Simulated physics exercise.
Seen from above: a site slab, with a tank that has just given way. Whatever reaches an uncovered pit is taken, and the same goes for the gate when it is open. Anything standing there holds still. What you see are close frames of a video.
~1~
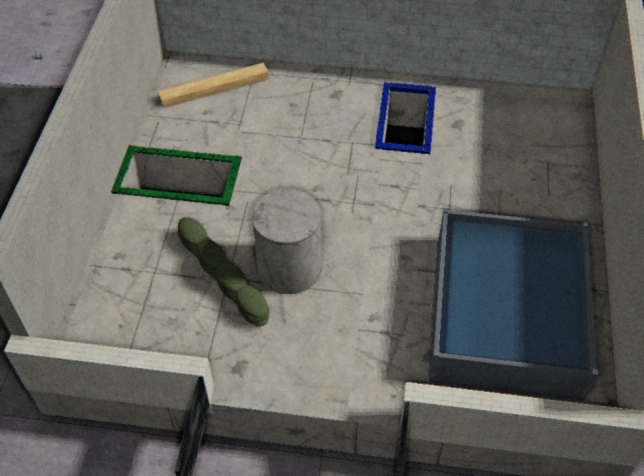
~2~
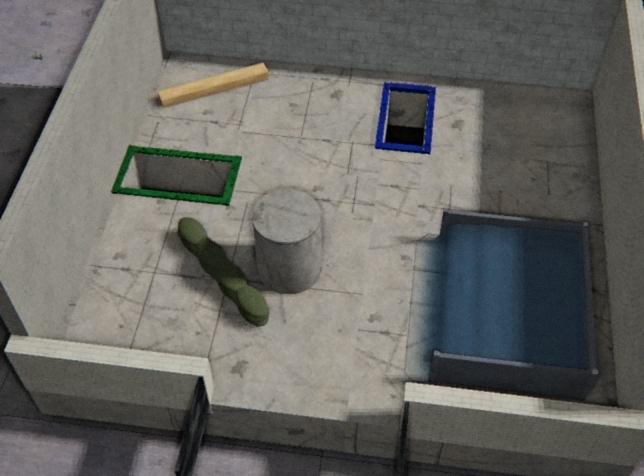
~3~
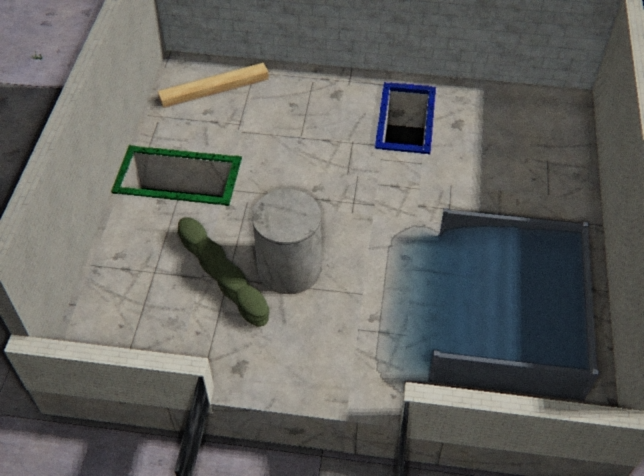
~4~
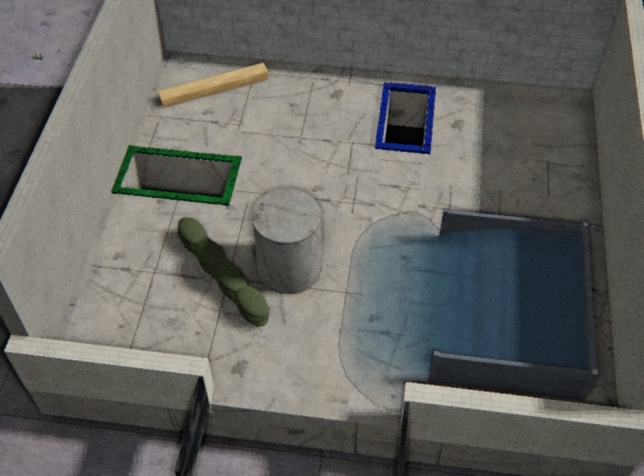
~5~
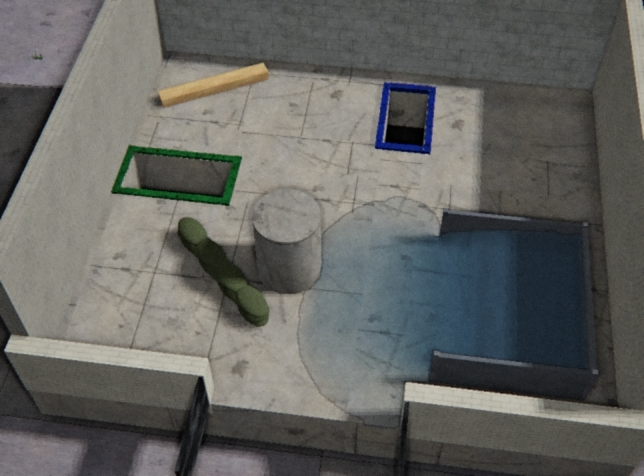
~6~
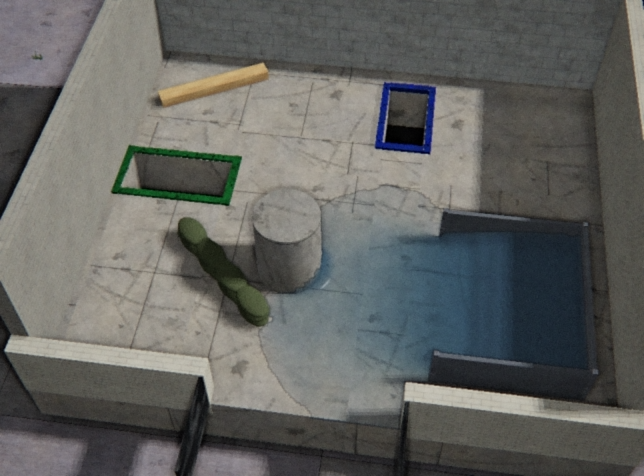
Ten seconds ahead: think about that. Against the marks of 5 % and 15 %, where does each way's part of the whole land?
As I see it, the gate goes higher than fifteen per cent, the blue pit stays lower than five per cent, the green pit sits in the mid range.
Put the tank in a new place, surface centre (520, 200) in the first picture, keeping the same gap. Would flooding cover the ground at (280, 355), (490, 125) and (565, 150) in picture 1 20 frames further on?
Well, first one got wet, second one stays dry, third one stays dry.
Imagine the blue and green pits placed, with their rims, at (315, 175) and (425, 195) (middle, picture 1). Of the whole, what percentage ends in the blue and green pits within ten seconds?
Blue gets 12 in a hundred; green gets 2 in a hundred.
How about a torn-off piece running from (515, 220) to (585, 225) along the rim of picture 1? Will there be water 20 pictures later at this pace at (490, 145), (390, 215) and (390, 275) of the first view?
In the order asked: Sodden, out of reach, out of reach.
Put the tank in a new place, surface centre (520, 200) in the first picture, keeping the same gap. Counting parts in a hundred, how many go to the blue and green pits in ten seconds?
Ten seconds on: Blue pit 4 percent, green pit 25 percent.
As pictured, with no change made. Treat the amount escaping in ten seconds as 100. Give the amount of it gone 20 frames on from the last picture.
Working it through, I arrive at 45 per cent.
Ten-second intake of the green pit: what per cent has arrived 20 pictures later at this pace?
I get 45 per cent.
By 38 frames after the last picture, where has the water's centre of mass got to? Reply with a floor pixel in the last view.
Close to (310, 214).
A moment on, water covers 30 % of the floor; the gate 1 %, the blue pit 0 %, the green pit 0 %.
Next, water covers 40 % of the floor; the gate 6 %, the blue pit 0 %, the green pit 2 %.
Then, water covers 55 % of the floor; the gate 15 %, the blue pit 0 %, the green pit 5 %.
Later, water covers 65 % of the floor; the gate 25 %, the blue pit 0 %, the green pit 11 %.
In the end, water covers 80 % of the floor; the gate 31 %, the blue pit 1 %, the green pit 12 %.
